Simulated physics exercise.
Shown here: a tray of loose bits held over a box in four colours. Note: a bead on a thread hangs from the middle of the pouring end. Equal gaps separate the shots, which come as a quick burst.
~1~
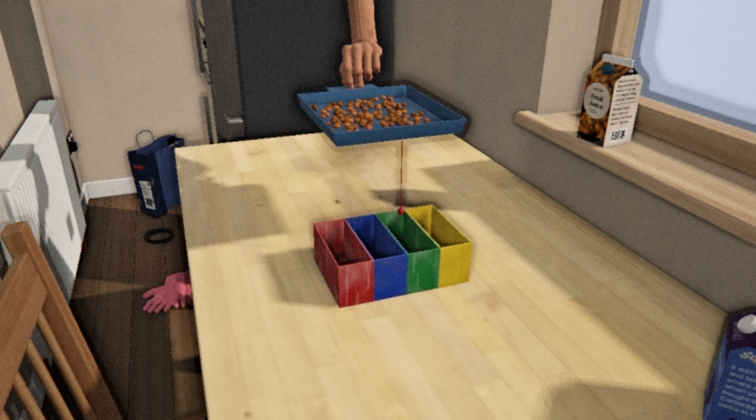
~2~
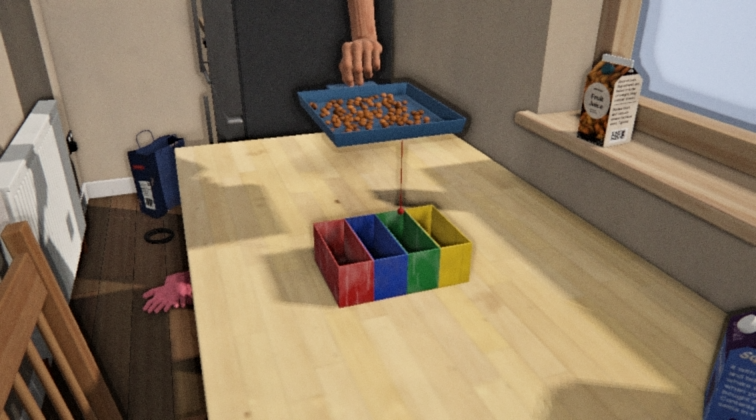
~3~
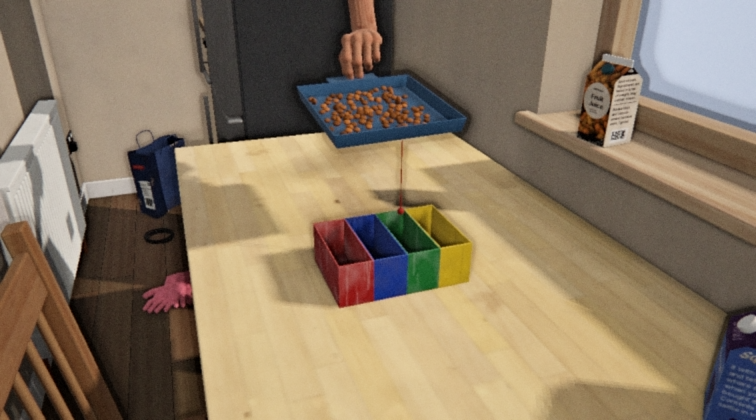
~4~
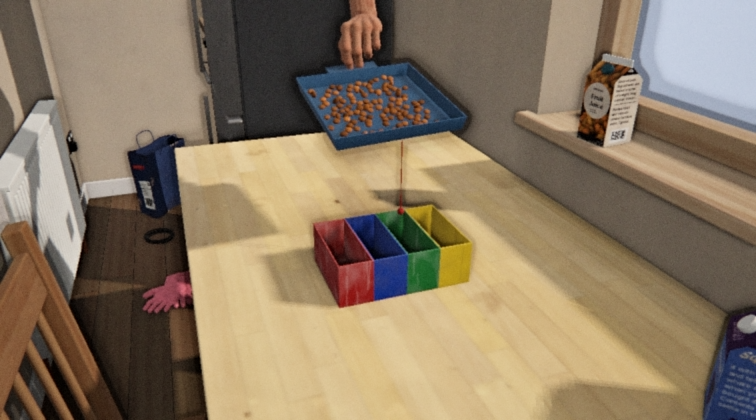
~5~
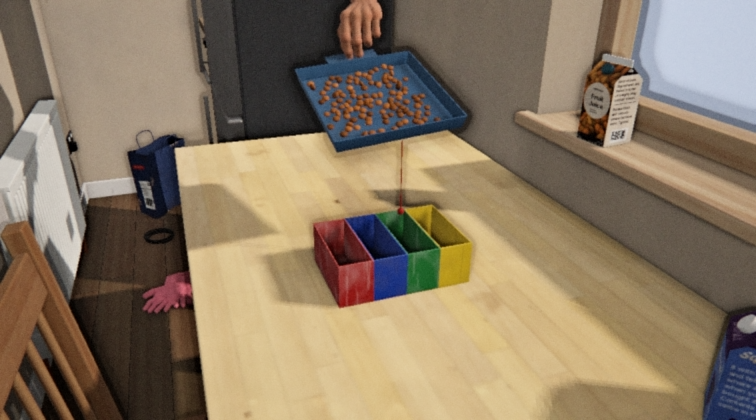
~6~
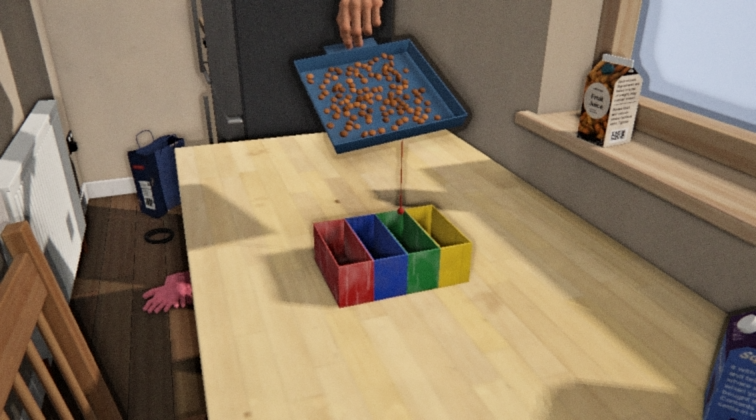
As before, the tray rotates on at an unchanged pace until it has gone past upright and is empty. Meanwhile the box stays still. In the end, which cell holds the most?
The red cell holds the most.
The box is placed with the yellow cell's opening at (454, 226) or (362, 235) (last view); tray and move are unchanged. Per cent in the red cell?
Roughly 60 per cent, then roughly 0 per cent.
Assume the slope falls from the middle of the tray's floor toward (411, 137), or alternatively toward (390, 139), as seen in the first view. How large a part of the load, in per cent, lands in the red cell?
Case one 0 %; case two 20 %.
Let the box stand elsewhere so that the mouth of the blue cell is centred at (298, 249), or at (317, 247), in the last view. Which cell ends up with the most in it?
In order: The yellow cell, that green cell.
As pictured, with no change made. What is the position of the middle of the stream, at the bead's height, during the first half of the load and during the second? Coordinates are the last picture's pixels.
Starting near (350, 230), moving on to near (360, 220).
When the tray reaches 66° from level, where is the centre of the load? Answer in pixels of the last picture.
Load centre: Approx. (368, 133).
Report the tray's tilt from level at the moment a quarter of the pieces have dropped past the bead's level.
The angle is around 90°.
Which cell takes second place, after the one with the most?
The second spot goes to blue.
Soon after the last picture, tray tipped steeply; nearly all on the tray; a stray few falling or outside the box.
A little later, tray tipped past a quarter turn; about a third on the tray; about a third in the red cell; about a quarter in the blue cell; a stray few in the green cell; a small part falling or outside the box.
Later still, tray tipped past a quarter turn; about half in the red cell; about a third in the blue cell; a small part in the green cell; a stray few falling or outside the box.
At rest, tray tipped past a quarter turn; about half in the red cell; about a third in the blue cell; a small part in the green cell; none in the yellow cell; a stray few outside the box.
